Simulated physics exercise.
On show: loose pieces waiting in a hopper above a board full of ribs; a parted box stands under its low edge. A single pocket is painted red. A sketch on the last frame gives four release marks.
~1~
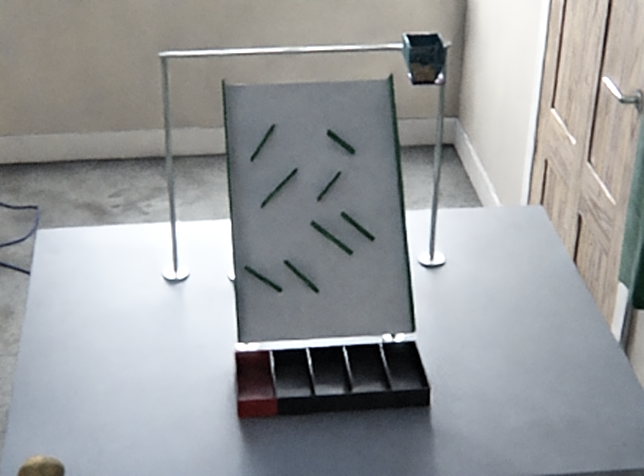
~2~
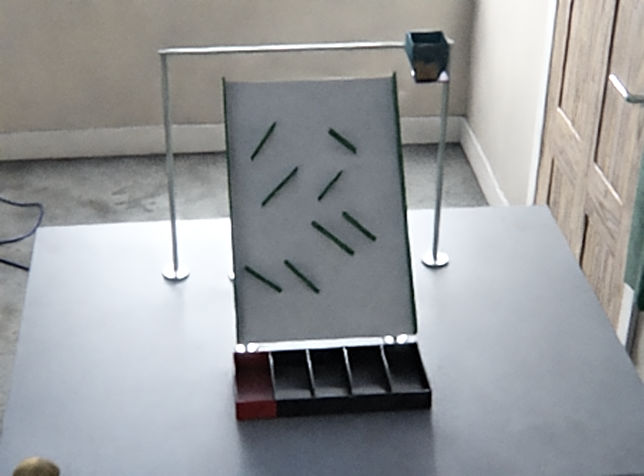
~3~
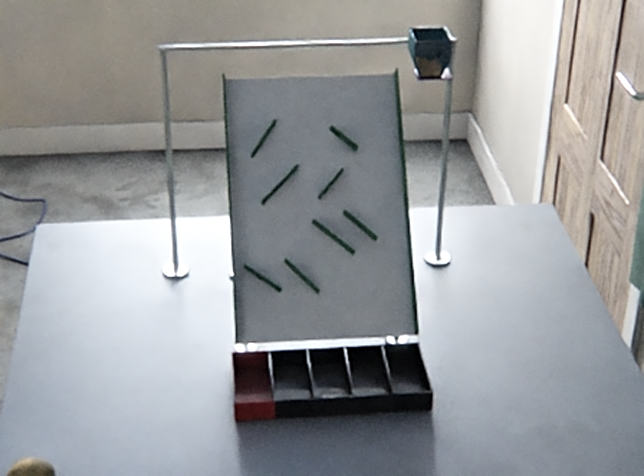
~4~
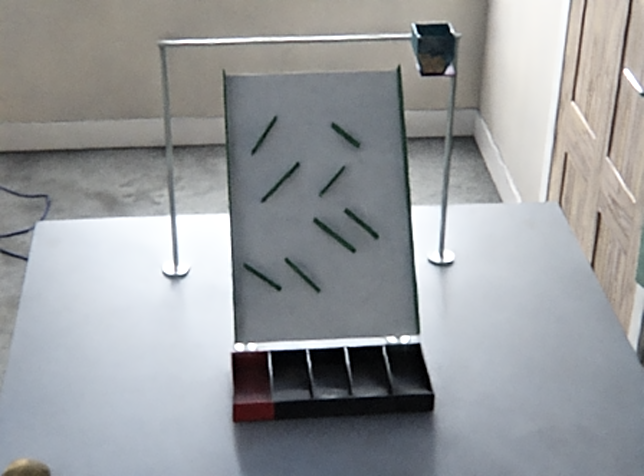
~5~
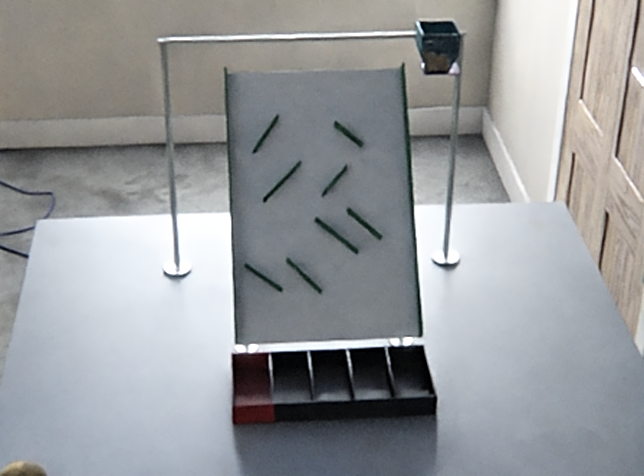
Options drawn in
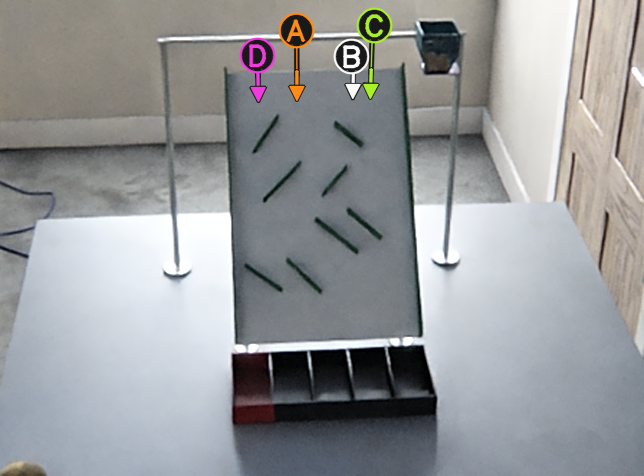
A sloped grey board with dark ribs stood on a table above a parted box with one red pocket, a small hopper hanging at its upper right, while only the view shifted slightly.
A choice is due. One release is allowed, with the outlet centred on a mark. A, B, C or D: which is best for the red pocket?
D.
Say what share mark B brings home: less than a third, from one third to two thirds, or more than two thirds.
Less than a third.
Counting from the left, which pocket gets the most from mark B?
The fifth.
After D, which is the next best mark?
That would be A.
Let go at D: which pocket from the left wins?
The first from the left.
On the marked copy, mark A meets the board at (296, 95); mark B meets the board at (352, 93); mark C meets the board at (370, 93); mark D meets the board at (258, 96).
With A, close to a quarter in the red pocket, close to two thirds in other pockets, a small share outside the box.
With B, none at all in the red pocket, the bulk in other pockets, close to a quarter outside the box.
With C, none at all in the red pocket, close to two thirds in other pockets, close to a quarter outside the box.
With D, close to half in the red pocket, close to a third in other pockets, a small share outside the box.
